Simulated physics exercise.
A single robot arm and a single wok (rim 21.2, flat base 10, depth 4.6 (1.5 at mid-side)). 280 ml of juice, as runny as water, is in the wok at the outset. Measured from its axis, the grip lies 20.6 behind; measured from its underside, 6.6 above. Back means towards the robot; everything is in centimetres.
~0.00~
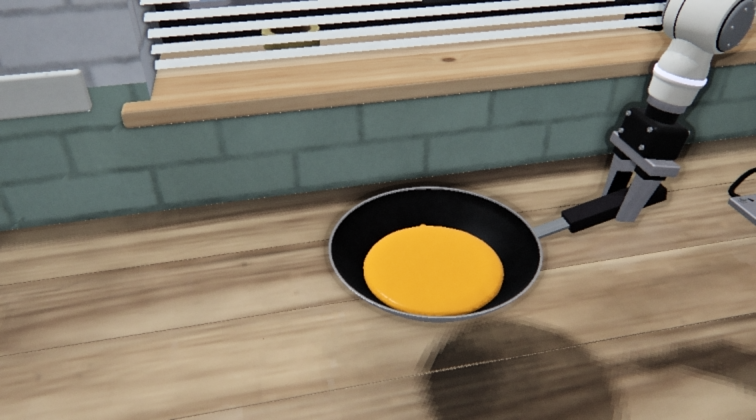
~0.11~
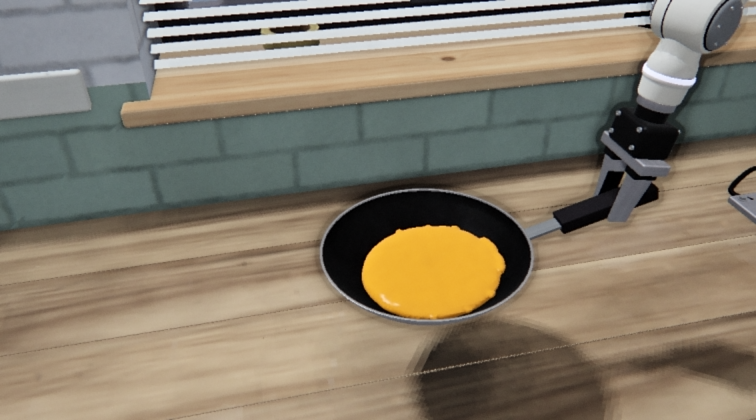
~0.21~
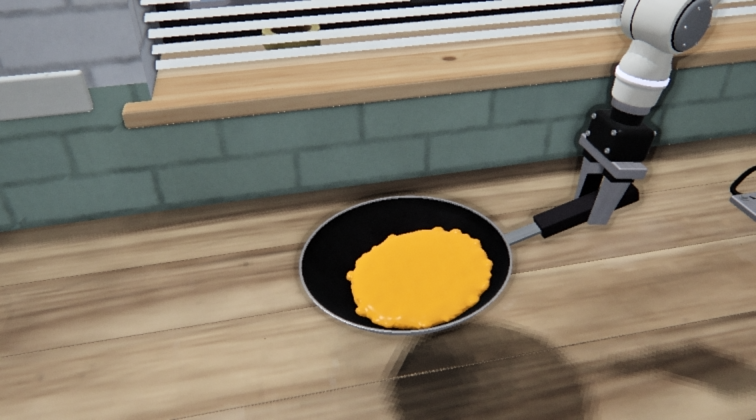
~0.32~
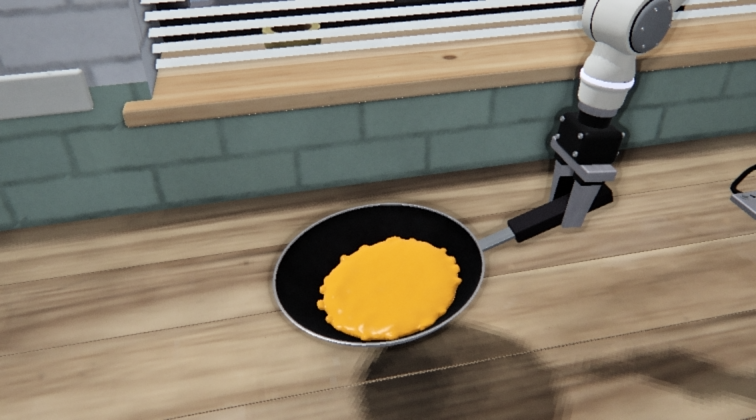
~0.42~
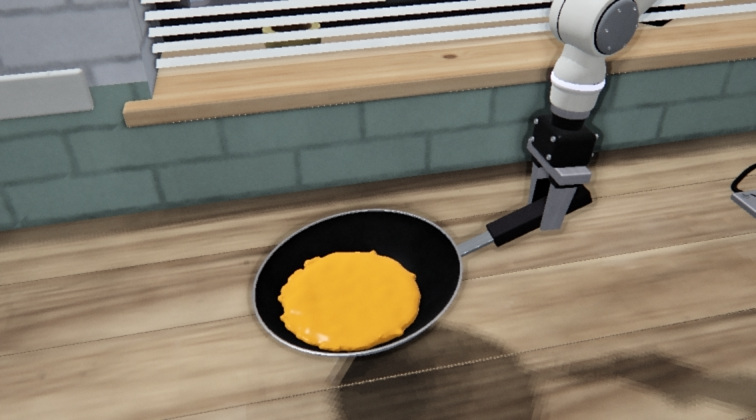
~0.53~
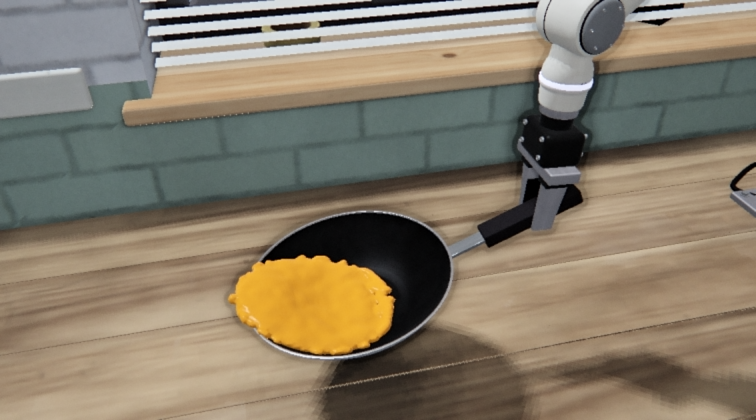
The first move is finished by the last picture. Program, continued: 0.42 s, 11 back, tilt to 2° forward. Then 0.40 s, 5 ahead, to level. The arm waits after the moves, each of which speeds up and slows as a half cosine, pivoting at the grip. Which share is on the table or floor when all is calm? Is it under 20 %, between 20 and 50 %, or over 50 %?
Over 50 %.
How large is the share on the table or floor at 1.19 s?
The share is close to 35 percent.
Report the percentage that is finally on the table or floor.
It comes to about 60 percent.
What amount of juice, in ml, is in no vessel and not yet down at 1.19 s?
Estimate: Some 50 ml.
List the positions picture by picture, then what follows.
Wok middle at (433, 263), level; upper third of the juice around (434, 266), from x 365 to 505, top at y 225; 280 ml in the wok, in the first picture.
Wok middle at (425, 265), level; upper third of the juice around (448, 263), from x 365 to 500, top at y 225, in the second picture.
Wok middle at (405, 273), tilted 3° forward; upper third of the juice around (450, 264), from x 350 to 490, top at y 230, in the third picture.
Wok middle at (380, 283), tilted 5° forward; upper third of the juice around (421, 273), from x 320 to 460, top at y 240, in the fourth picture.
Wok middle at (360, 290), tilted 7° forward; upper third of the juice around (364, 292), from x 280 to 420, top at y 250, in the fifth picture.
Wok middle at (352, 292), tilted 8° forward; upper third of the juice around (275, 299), from x 235 to 395, top at y 260; 275 ml in the wok, 5 ml in the air or running down outside, in the sixth picture.
By 0.86 s, tilted 3° forward, liquid up to 14 above the table; 190 ml in the wok, 75 ml on the table or floor, 15 ml in the air or running down outside.
By 1.19 s, level, liquid up to 17 above the table; 135 ml in the wok, 95 ml on the table or floor, 50 ml in the air or running down outside.
By 1.55 s, level, liquid up to 17 above the table; 145 ml on the table or floor, 105 ml in the wok, 30 ml in the air or running down outside.
By 2.35 s, level, liquid up to 15 above the table; 175 ml on the table or floor, 105 ml in the wok.
Final state, 175 ml on the table or floor, 105 ml in the wok. That is 62 % on the table or floor.
